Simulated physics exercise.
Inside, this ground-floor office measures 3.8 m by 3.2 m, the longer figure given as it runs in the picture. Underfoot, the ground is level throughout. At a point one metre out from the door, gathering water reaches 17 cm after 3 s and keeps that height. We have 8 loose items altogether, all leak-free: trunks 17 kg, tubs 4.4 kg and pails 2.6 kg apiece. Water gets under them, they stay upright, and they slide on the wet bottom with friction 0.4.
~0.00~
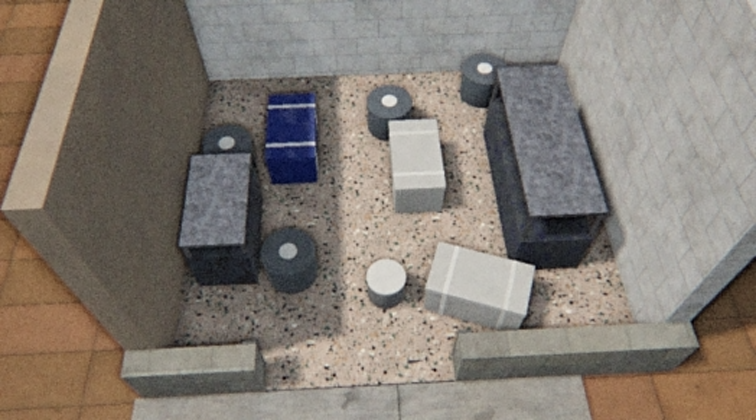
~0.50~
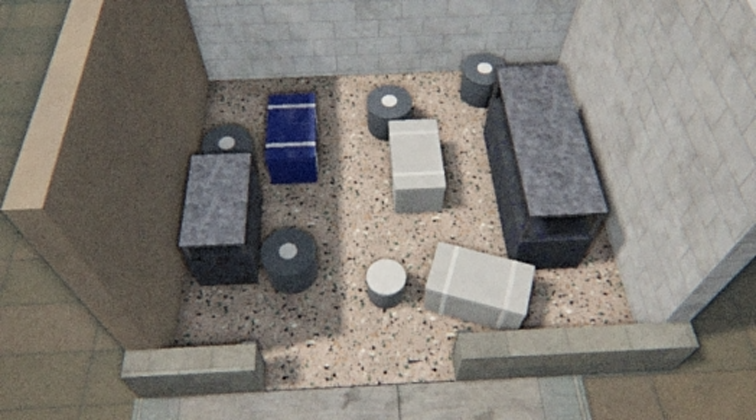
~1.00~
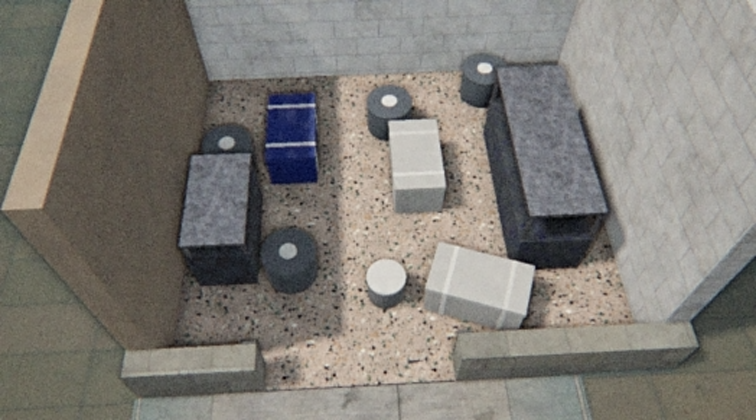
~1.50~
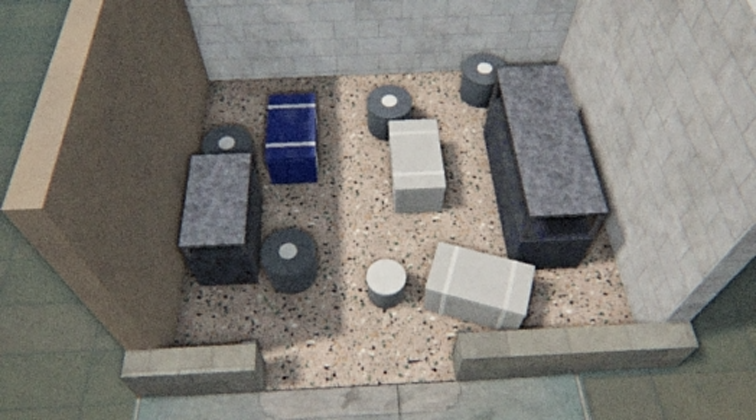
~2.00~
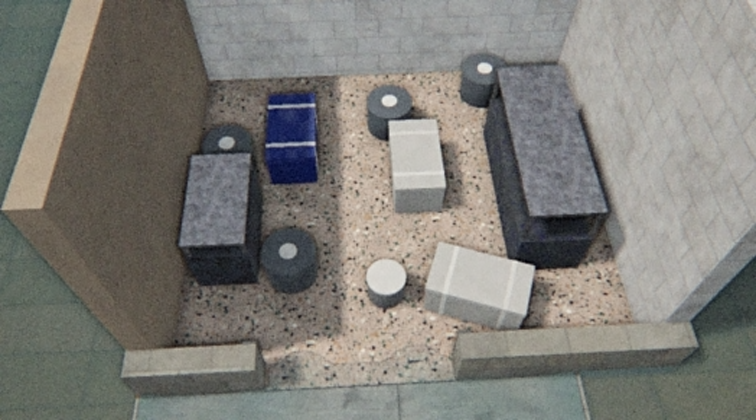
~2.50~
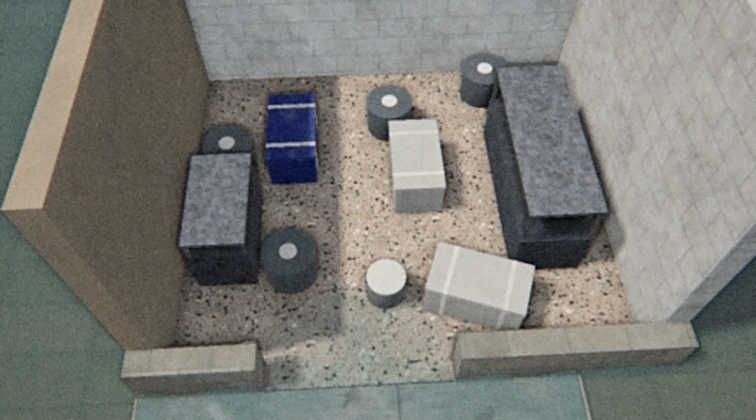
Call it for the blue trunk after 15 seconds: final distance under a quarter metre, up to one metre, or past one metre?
Under a quarter metre.
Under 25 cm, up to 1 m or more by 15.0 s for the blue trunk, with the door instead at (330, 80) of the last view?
Well, the blue trunk really gets moving far.
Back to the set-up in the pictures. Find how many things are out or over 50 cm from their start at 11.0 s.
The number I get is 6.
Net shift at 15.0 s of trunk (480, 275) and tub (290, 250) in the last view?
First 150 cm, then 100 cm.
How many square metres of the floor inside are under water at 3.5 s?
About 2.5 m2.
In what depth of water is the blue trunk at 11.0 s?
Roughly 12 cm at that moment.
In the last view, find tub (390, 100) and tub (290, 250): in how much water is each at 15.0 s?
First about 18 cm, second about 16 cm.
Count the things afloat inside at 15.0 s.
The count is 8.
After 3.5 s the blue trunk is near (291, 125), 0.0 m from its start, aground; 0 afloat.
After 6.8 s the blue trunk is near (242, 77), 0.8 m from its start, afloat; 7 afloat.
After 11.0 s the blue trunk is near (277, 104), 0.2 m from its start, afloat; 8 afloat.
After 15.0 s the blue trunk is near (297, 109), 0.1 m from its start, afloat; 8 afloat.
